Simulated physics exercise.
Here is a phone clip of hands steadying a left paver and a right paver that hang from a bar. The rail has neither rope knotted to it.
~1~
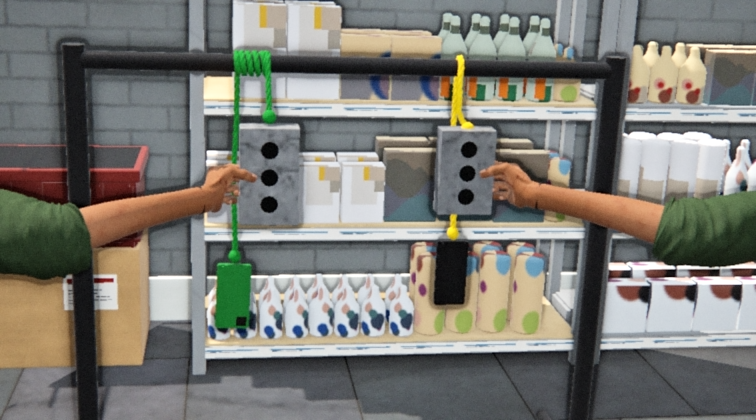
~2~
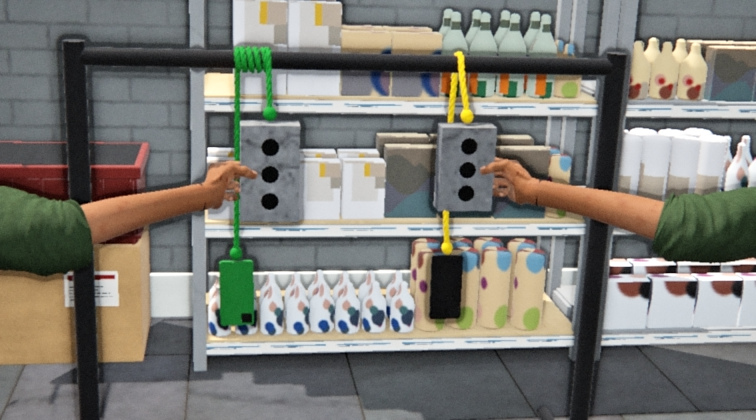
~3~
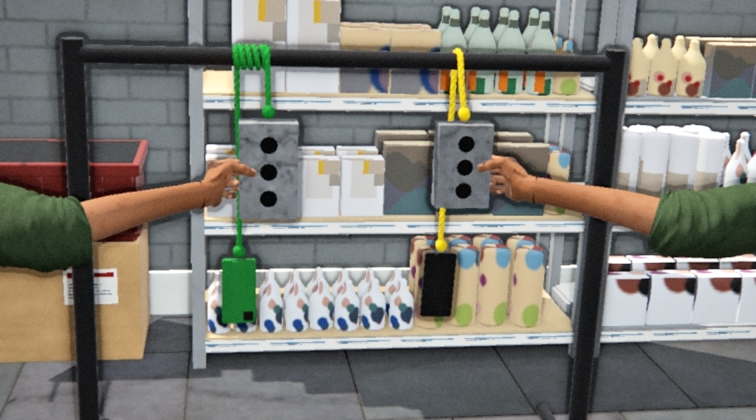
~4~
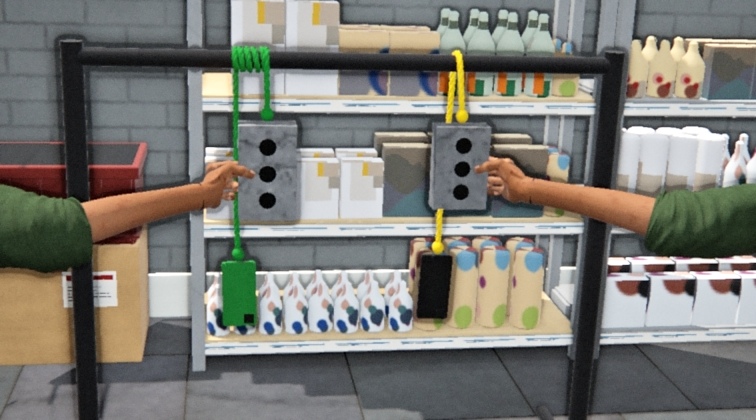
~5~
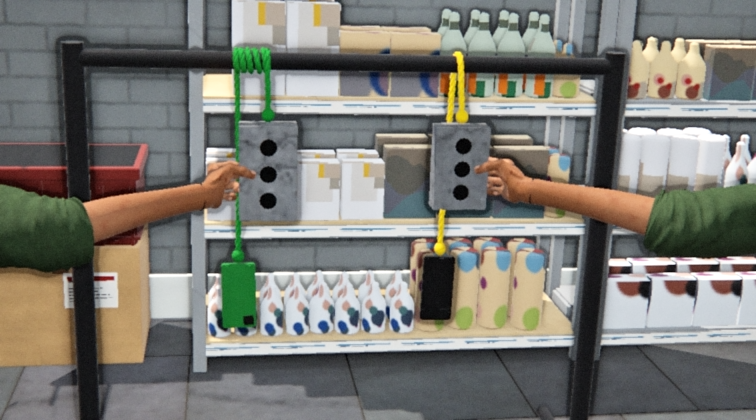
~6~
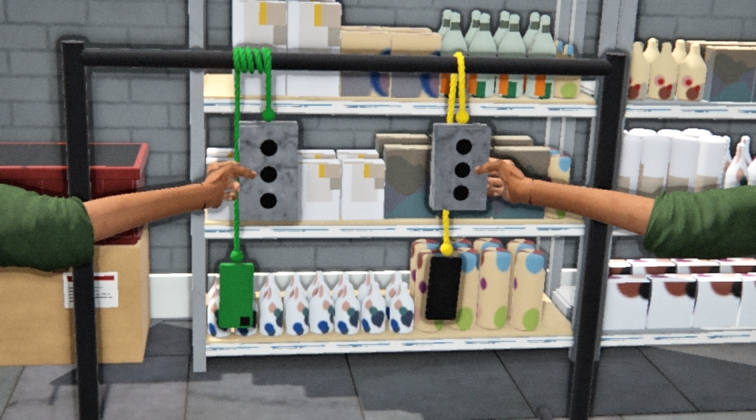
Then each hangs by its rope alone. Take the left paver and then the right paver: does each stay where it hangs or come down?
As it happens, the left paver stays where it hangs, the right paver comes down.
Then, 0.30 s after the last picture, left paver hanging near (269, 150); right paver dropping near (453, 251).
Then, 0.68 s after the last picture, left paver hanging near (262, 139); right paver on the floor.
Then, 1.06 s after the last picture, left paver hanging near (265, 163); right paver on the floor.
At rest, left paver hanging near (265, 159); right paver on the floor. The left paver keeps its height and the right paver runs down to the floor.
